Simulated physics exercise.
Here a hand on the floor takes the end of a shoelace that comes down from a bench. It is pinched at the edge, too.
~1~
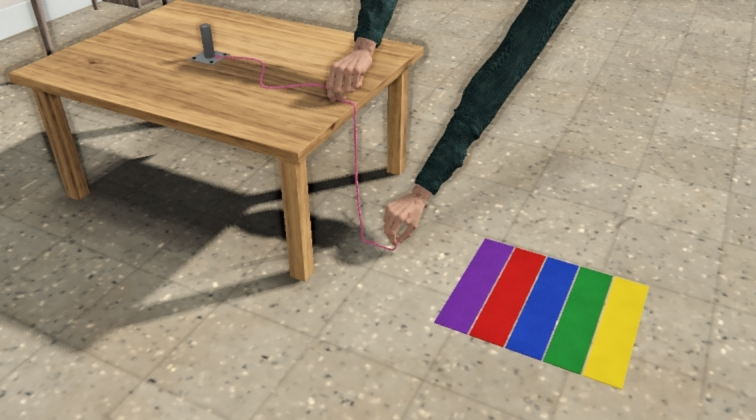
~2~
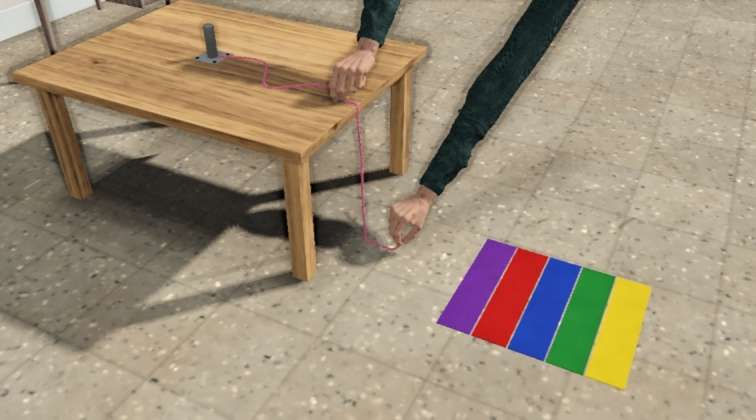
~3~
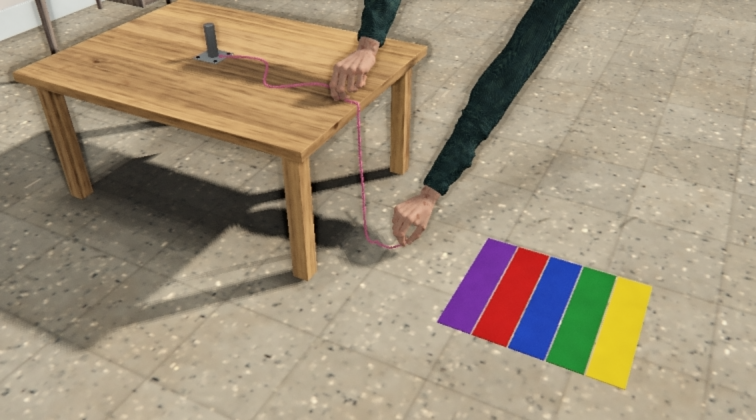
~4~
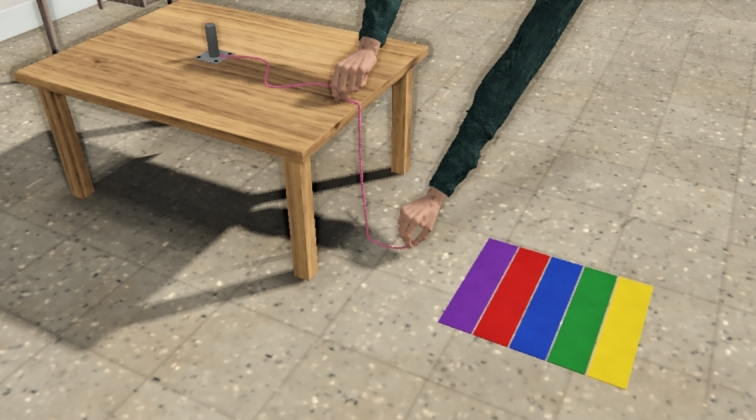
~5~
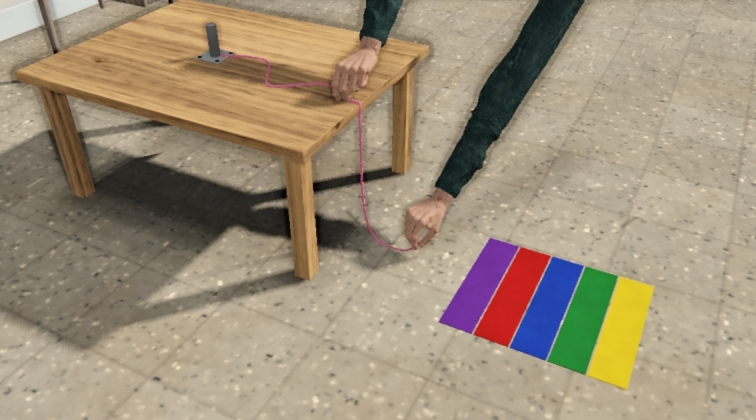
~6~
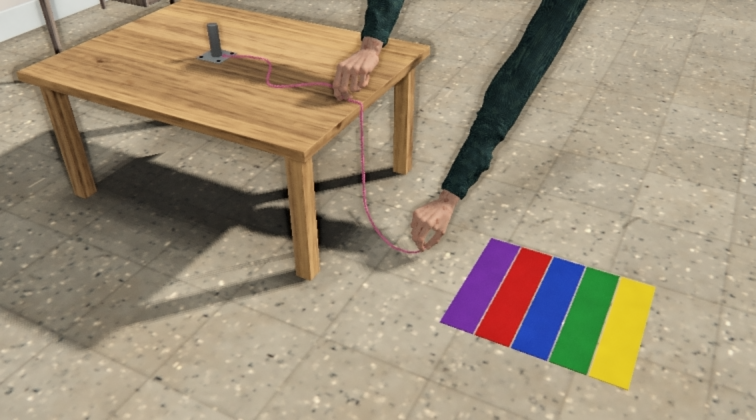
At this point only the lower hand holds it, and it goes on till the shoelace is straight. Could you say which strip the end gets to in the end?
It gets to the blue strip.
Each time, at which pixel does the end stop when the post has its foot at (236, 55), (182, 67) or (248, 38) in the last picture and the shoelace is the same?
In order, it comes out close to (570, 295), (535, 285) and (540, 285).
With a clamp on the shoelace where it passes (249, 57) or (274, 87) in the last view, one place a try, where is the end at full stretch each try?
First try at (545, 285), second at (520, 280).
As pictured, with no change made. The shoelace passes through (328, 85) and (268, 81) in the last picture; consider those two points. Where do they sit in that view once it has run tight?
You'll find the first mark at (352, 99) and the second mark at (296, 81).
Soon after, end near (495, 270); over purple.
Then, end near (532, 282); over red.
At full stretch, end near (554, 289); over blue. The end stops over the blue strip.
